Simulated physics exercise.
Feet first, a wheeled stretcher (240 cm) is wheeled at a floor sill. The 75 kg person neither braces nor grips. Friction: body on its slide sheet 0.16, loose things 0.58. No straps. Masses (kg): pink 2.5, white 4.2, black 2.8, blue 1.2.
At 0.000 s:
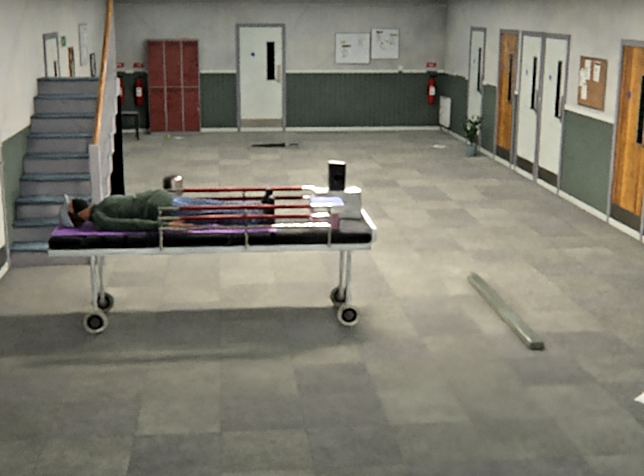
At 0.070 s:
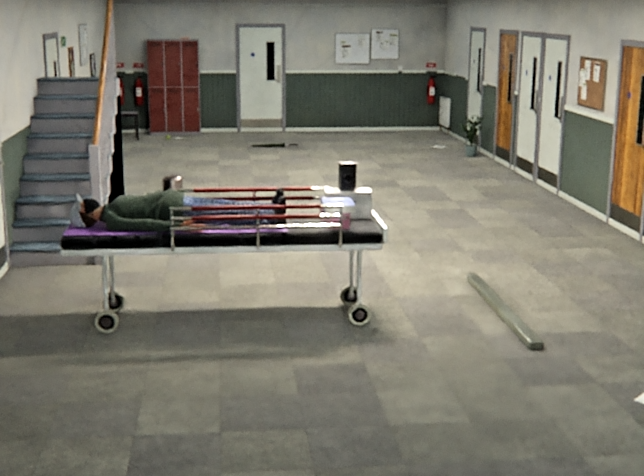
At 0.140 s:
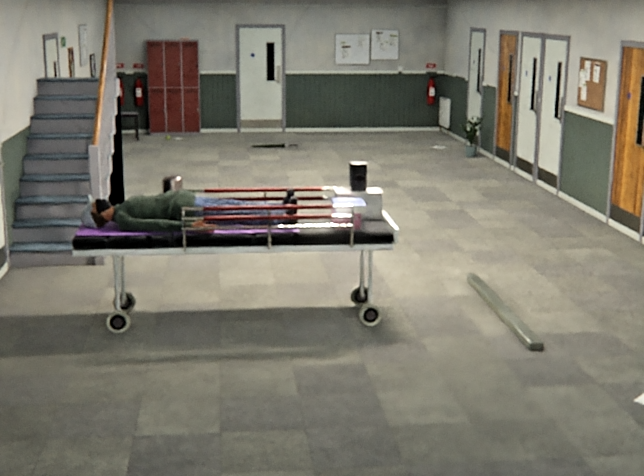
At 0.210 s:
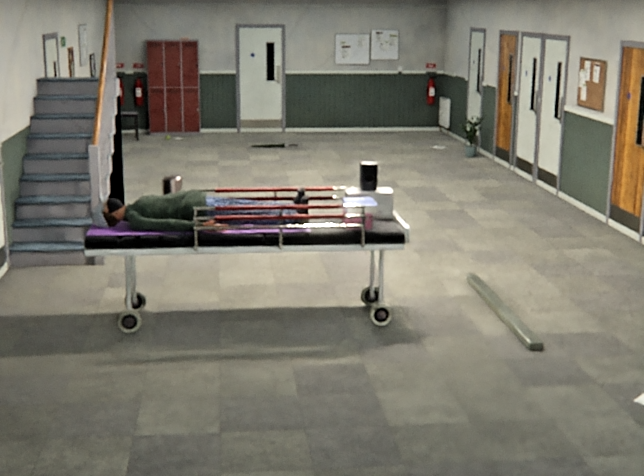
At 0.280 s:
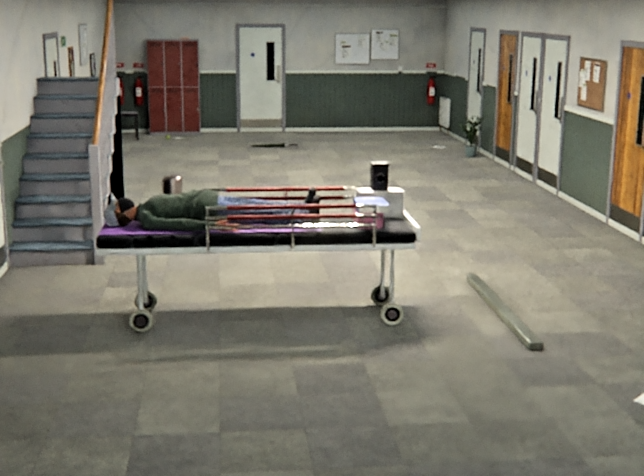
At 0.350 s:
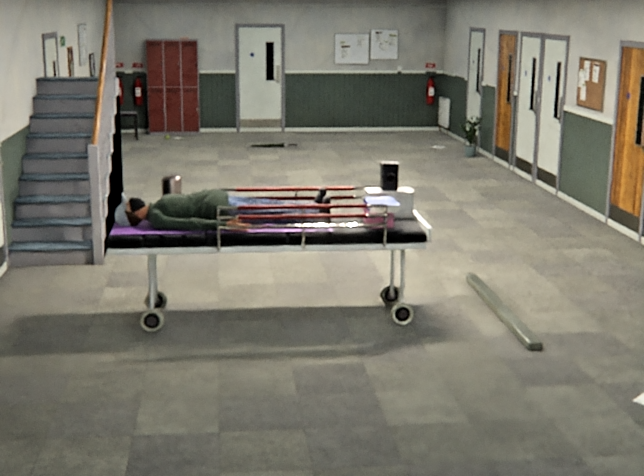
A wheeled stretcher carrying a person lying flat, with a black pump near the feet, rolls feet first steadily from left to right across a tiled hallway floor, passing in front of a staircase, with nobody seen pushing it.
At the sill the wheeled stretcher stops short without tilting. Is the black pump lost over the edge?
The black pump comes off.
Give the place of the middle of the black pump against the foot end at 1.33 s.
Some 0 cm past it.
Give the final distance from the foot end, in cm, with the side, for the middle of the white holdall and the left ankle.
White holdall 20 short, left ankle 50 short.
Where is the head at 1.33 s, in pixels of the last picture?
Near (273, 212).
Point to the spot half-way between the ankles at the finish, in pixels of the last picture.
Near (453, 211).
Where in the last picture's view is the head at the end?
Near (275, 212).
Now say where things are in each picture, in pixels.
The first frame shows black pump (337, 176), left ankle (262, 211), pink case (324, 217); 116 cm from contact.
The second frame shows black pump (347, 176), left ankle (273, 211), pink case (335, 217); 107 cm from contact.
The third frame shows black pump (358, 176), left ankle (284, 211), pink case (346, 217); 98 cm from contact.
The fourth frame shows black pump (369, 176), left ankle (294, 211), pink case (357, 217); 90 cm from contact.
The fifth frame shows black pump (379, 176), left ankle (305, 210), pink case (368, 217); 81 cm from contact.
The sixth frame shows black pump (389, 176), left ankle (315, 210), pink case (378, 216); 72 cm from contact.
It happens at 0.93 s.
After 1.08 s the black pump is 12 cm short of the foot end, tilted 20°, near (491, 173) in the last picture's view; the left ankle 67 cm short of the foot end.
After 1.33 s the black pump is 0 cm short of the foot end, tilted 80°, near (506, 177) in the last picture's view.
After 1.63 s the black pump is 19 cm past the foot end, tilted 85°, near (524, 238) in the last picture's view.
At rest, 2.0 s, pink case stays on; white holdall stays on; black pump drops off; blue folder stays on; left ankle stops short of the foot end.
